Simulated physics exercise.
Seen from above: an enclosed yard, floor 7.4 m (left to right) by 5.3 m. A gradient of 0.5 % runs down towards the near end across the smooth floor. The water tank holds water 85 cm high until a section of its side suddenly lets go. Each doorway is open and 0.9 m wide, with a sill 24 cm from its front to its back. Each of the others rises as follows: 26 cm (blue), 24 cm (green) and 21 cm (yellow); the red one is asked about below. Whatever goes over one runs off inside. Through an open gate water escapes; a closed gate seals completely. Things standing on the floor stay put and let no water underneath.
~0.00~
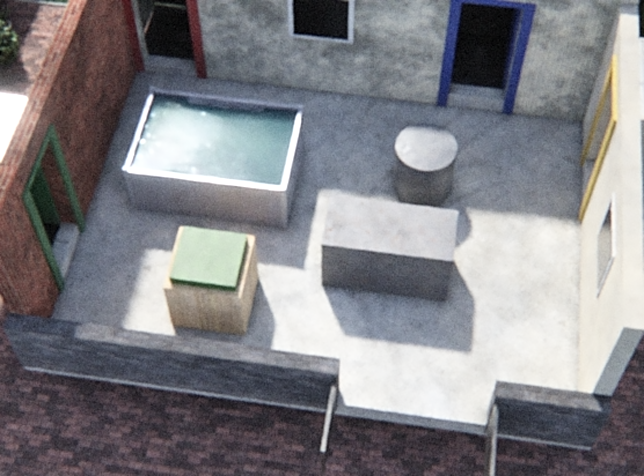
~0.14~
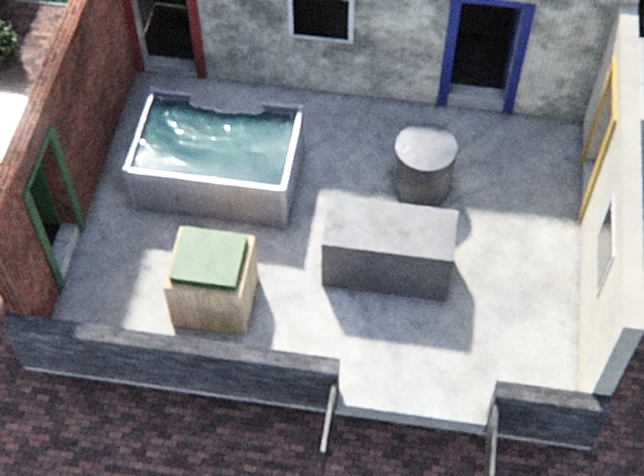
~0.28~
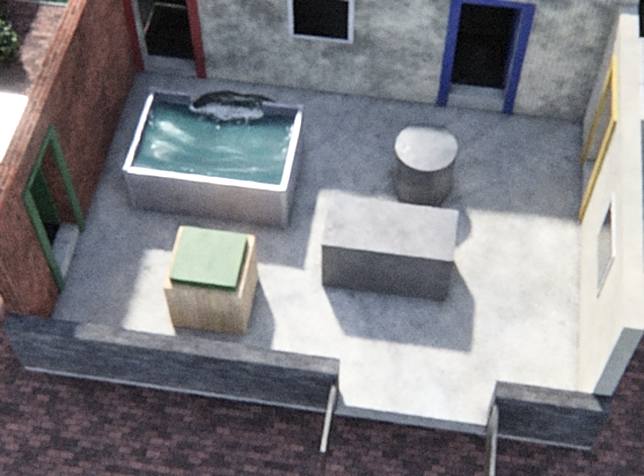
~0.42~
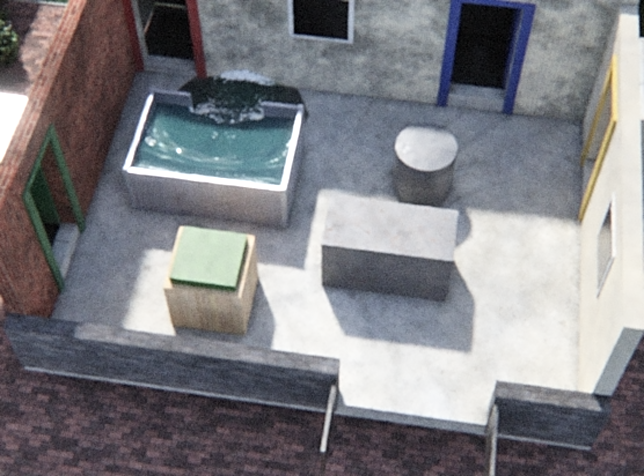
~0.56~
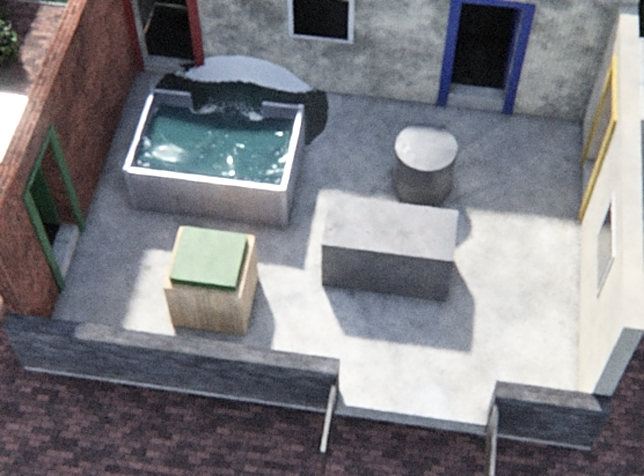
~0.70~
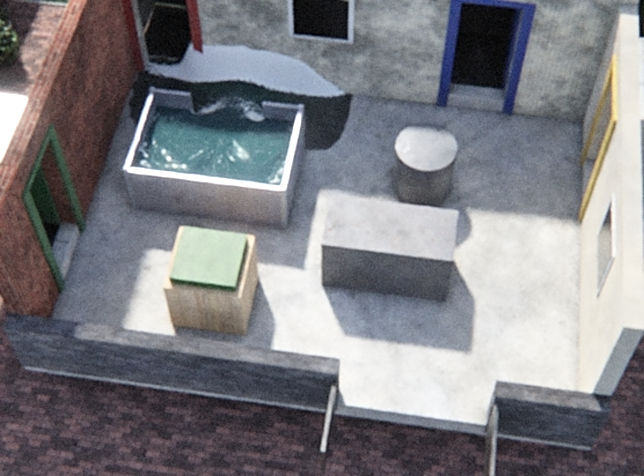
The video shows an enclosed yard from above, where water in a rectangular tank at the left starts pouring out over its far side, then spreads across the floor behind it in both directions and reaches the red-framed door.
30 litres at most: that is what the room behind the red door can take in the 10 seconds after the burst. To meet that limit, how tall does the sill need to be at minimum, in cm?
At least 29 cm or so.
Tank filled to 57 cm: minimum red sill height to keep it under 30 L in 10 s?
Around 17 cm high.
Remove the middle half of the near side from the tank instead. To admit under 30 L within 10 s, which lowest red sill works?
Then the minimum is about 11.5 cm.
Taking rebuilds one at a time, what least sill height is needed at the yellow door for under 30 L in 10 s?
For the yellow door, about 16 cm.
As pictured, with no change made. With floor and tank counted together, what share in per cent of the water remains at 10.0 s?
About 84 %.
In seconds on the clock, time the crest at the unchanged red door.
Roughly 1.8 s.
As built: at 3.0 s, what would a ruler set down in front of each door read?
Blue door 4 cm, green door 11 cm, yellow door 21 cm, red door 23 cm.
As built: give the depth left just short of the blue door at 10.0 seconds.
Some 6.5 cm.
After 1.4 s water covers 20 % of the floor, deepest (58 cm) near (137, 72); 23 cm at the red door, 25 litres in over its 12 cm sill.
After 3.0 s water covers 50 % of the floor, deepest (35 cm) near (42, 345); 23 cm at the red door, 134 litres in over its 12 cm sill.
After 10.0 s water covers 100 % of the floor, deepest (14 cm) near (555, 291); 8 cm at the red door, 210 litres in over its 12 cm sill.
At the red door as built, the water arrived by 0.6 s and peaked near 30 cm at 1.8 s.
Run again over the same 10 s with other heights there, 45 litres in over 26 cm, 11 litres over 35 cm. The limit of 30 litres is kept from about 29 cm up.
